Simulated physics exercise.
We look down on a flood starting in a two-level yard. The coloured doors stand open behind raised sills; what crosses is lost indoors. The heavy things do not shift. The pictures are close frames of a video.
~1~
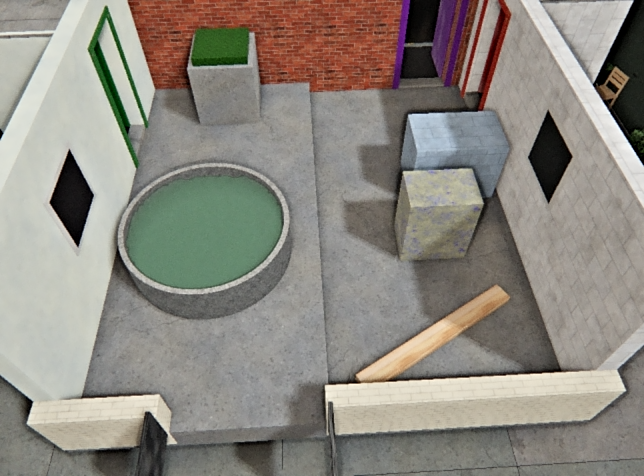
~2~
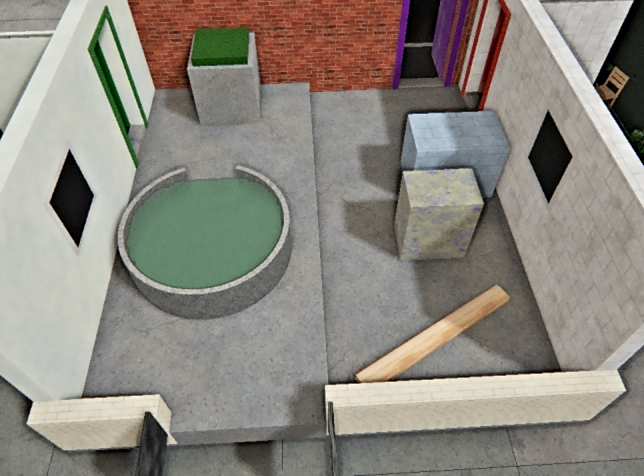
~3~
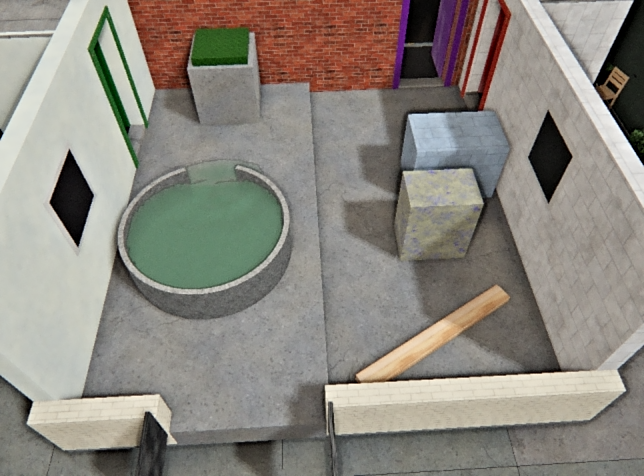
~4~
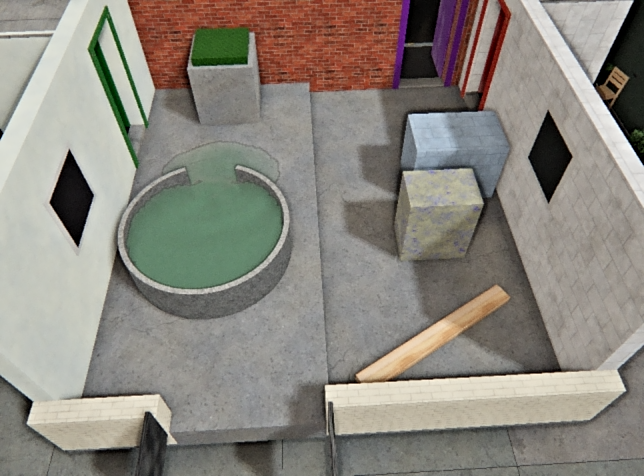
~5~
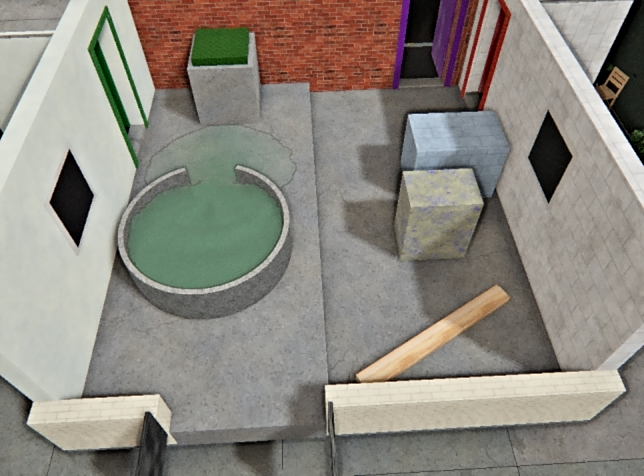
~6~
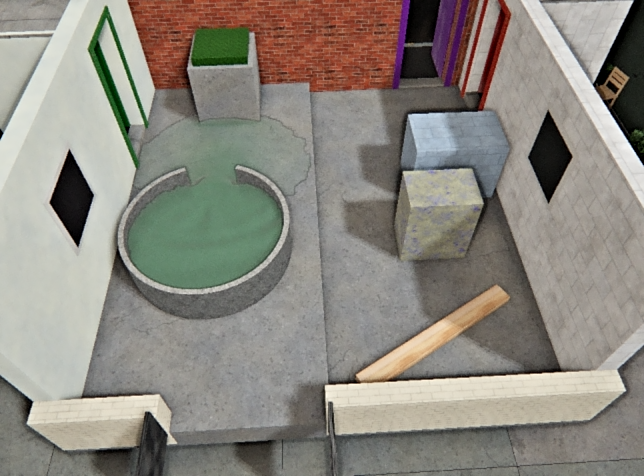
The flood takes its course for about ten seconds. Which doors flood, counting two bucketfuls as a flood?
In the end: The green door floods; the purple door floods; the red door holds within the limit.
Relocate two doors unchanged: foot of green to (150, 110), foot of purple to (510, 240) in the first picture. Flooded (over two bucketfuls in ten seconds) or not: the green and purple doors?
In short: Green door passes that mark, purple door is under.
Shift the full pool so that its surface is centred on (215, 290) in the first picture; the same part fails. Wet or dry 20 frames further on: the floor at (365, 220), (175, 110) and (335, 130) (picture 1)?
One after the other: Clear, wet, under water.
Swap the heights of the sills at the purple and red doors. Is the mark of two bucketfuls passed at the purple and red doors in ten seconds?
In short: Purple door takes less; red door passes that mark.
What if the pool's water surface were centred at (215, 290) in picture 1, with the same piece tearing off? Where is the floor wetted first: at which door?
It is the green door.
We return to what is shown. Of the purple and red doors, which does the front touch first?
It is the purple-painted one.
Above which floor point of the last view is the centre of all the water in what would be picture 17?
At about (220, 197).
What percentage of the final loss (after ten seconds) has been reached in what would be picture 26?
Roughly 20 per cent.
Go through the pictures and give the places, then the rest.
The first picture shows still water in the round pool at (206, 226).
In the second picture, water pours out on the round pool's far side and has run to a hidden place.
In the third picture, the front is at a hidden place, out from the gap on the round pool's far side.
In the fourth picture, the front is at (212, 146), out from the gap on the round pool's far side.
In the fifth picture, the front is at (214, 127), out from the gap on the round pool's far side.
In the sixth picture, the front is at (192, 120), out from the gap on the round pool's far side.
A moment on, water covers 20 % of the floor; the green door wet at the sill, nothing in, the purple door not reached, the red door not reached.
Next, water covers 30 % of the floor; the green door under two buckets in, the purple door not reached, the red door not reached.
Then, water covers 40 % of the floor; the green door over two buckets in, the purple door under two buckets in, the red door wet at the sill, nothing in.
Later, water covers 55 % of the floor; the green door far over two buckets in, the purple door over two buckets in, the red door under two buckets in.
In the end, water covers 75 % of the floor; the green door far over two buckets in, the purple door over two buckets in, the red door under two buckets in.
